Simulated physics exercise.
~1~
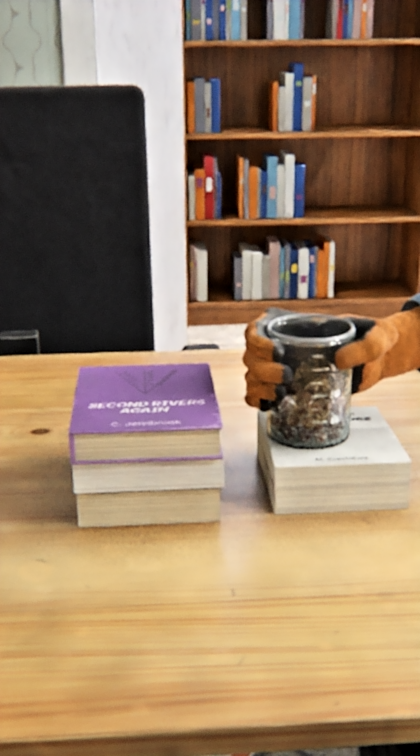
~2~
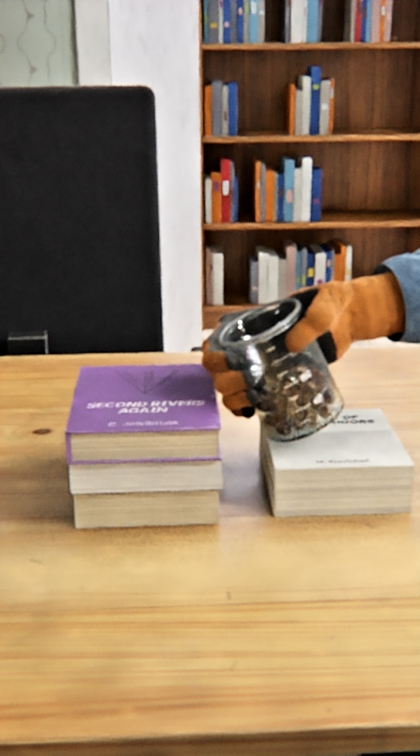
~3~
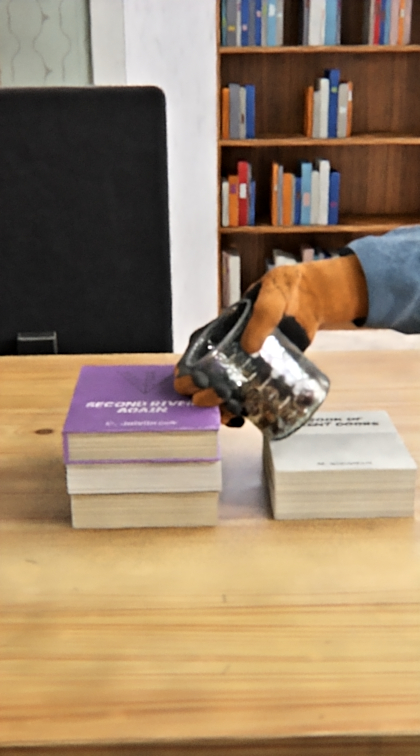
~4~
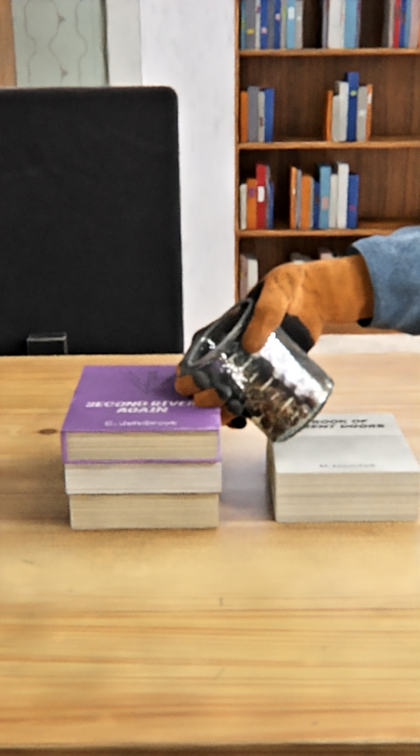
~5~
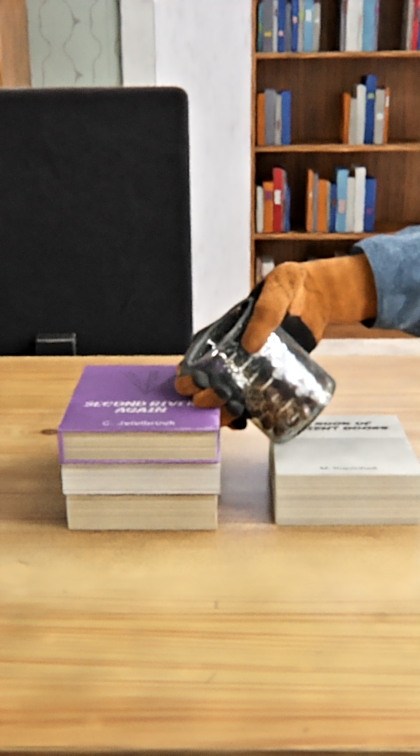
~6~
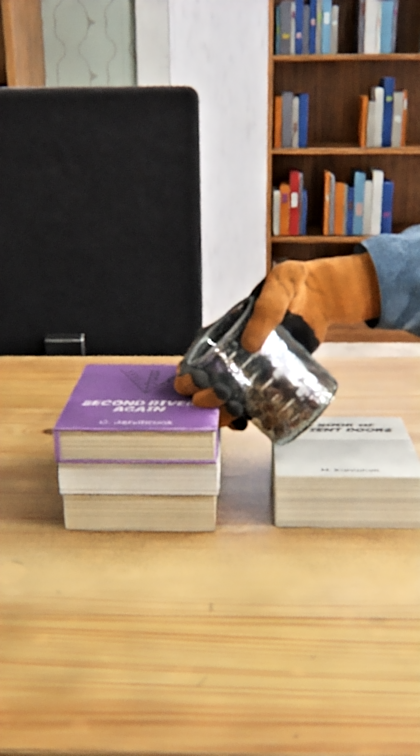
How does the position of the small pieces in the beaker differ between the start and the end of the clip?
At the start the pieces sit over the pale books on the right, and by the end they are a little further left and slightly higher, closer to the pile with the purple cover.
The clip opens with a hand in an orange and black work glove holding a clear, open beaker of small, metallic-looking pieces upright over the pale books on the right of a wooden table. The hand moves the beaker left and leans it towards the taller pile of three books, topped by a purple cover. It lowers the tilted beaker until its side rests on the pile's top edge. The hand then holds it there while the view drifts slightly sideways. At the end, the beaker is still leaning and all the pieces remain inside.
